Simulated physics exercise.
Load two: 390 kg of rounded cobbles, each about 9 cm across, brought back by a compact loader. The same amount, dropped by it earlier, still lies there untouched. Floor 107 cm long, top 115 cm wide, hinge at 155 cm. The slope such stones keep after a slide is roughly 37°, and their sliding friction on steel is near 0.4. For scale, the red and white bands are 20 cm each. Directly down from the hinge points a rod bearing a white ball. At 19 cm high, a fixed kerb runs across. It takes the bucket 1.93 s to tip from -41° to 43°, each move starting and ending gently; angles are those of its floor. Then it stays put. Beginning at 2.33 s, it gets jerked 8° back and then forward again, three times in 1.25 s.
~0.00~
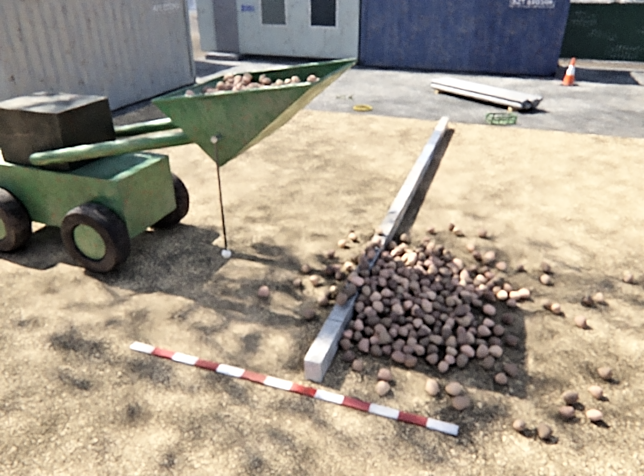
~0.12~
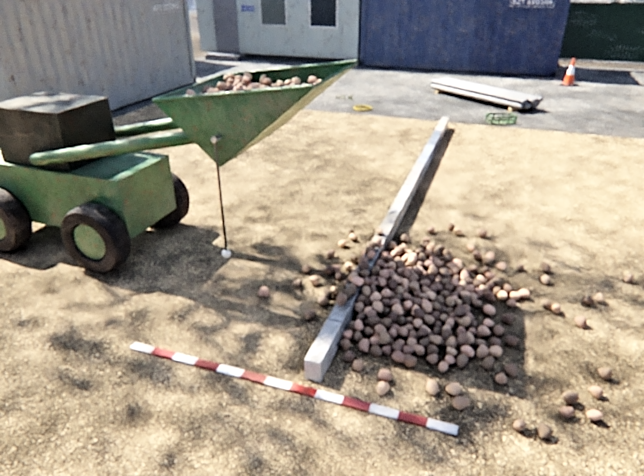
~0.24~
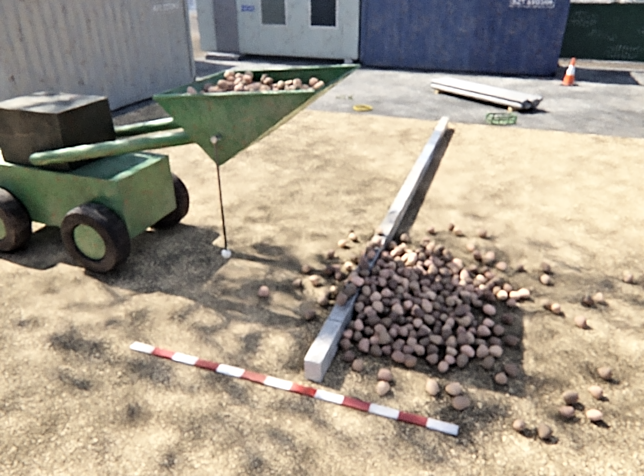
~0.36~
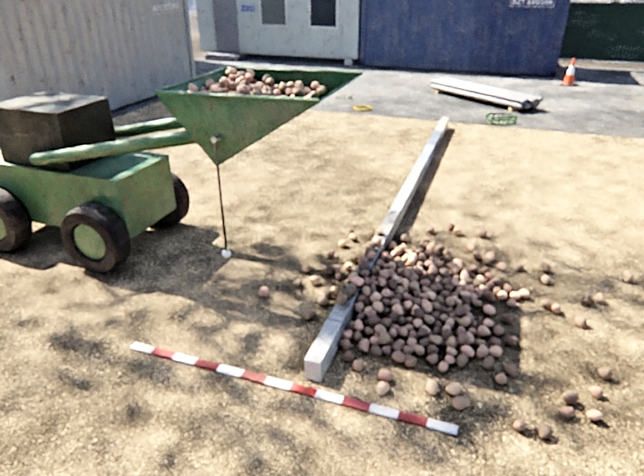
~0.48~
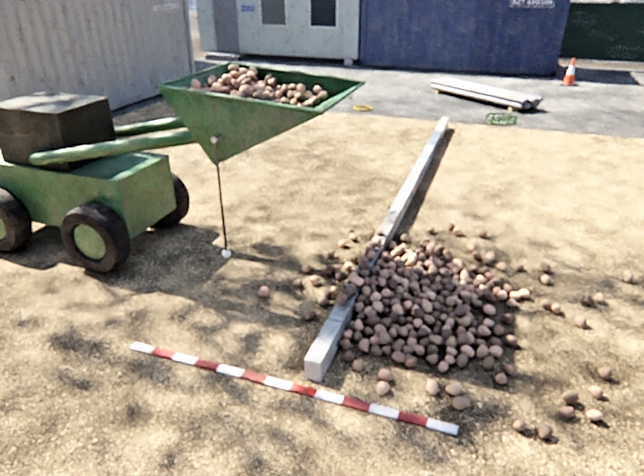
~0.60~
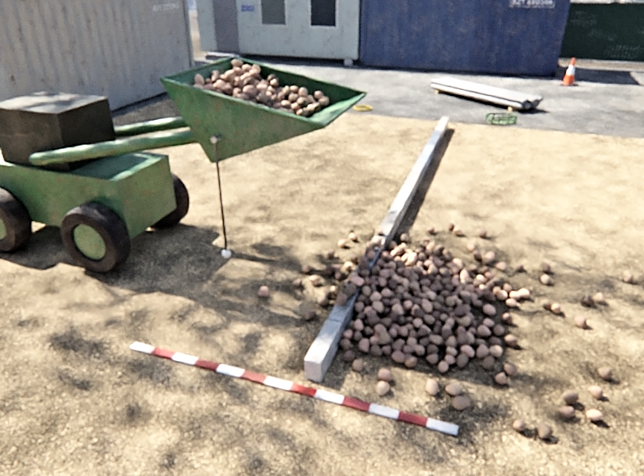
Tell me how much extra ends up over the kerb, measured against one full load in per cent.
The extra comes to about 37 percent of a load.
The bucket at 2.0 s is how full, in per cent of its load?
About 25 percent is still in there.
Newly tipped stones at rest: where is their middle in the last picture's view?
I'd put their centre close to (348, 277).
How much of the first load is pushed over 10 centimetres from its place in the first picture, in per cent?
Roughly 10 % of them.
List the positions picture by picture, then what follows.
In the first picture, the bucket is at -41°, its lip at (312, 85); the top of the load is at (281, 83). The earlier load is highest near (360, 271), 24 cm above ground level, 9 % on this side of the kerb, 91 % over the kerb.
In the second picture, the bucket is at -40°, its lip at (313, 87); the top of the load is at (271, 83); the stones move at 0.1 m/s on average.
In the third picture, lip at (315, 92), floor tilted -37°, highest stones at (252, 83); the stones move at 0.1 m/s on average.
In the fourth picture, the bucket is at -33°, its lip at (319, 101); the top of the load is at (235, 79); the stones move at 0.2 m/s on average.
In the fifth picture, lip at (323, 113), floor tilted -28°, highest stones at (237, 76); the stones move at 0.2 m/s on average.
In the sixth picture, the bucket is at -22°, its lip at (326, 126); the top of the load is at (237, 72); the stones move at 0.2 m/s on average.
After 1.5 s the floor is at 30°; in per cent of one load, 100 in the bucket, 9 on this side of the kerb, 91 over the kerb; the foremost stones are at (596, 340).
After 2.0 s the floor is at 43°; in per cent of one load, 26 in the bucket, 73 on this side of the kerb, 101 over the kerb; the foremost stones are at (596, 340).
After 4.0 s the floor is at 43°; in per cent of one load, 0 in the bucket, 72 on this side of the kerb, 127 over the kerb; the foremost stones are at (596, 340).
After 6.8 s the floor is at 43°; in per cent of one load, 0 in the bucket, 72 on this side of the kerb, 127 over the kerb; the foremost stones are at (596, 340). Net gain over the kerb, 37.
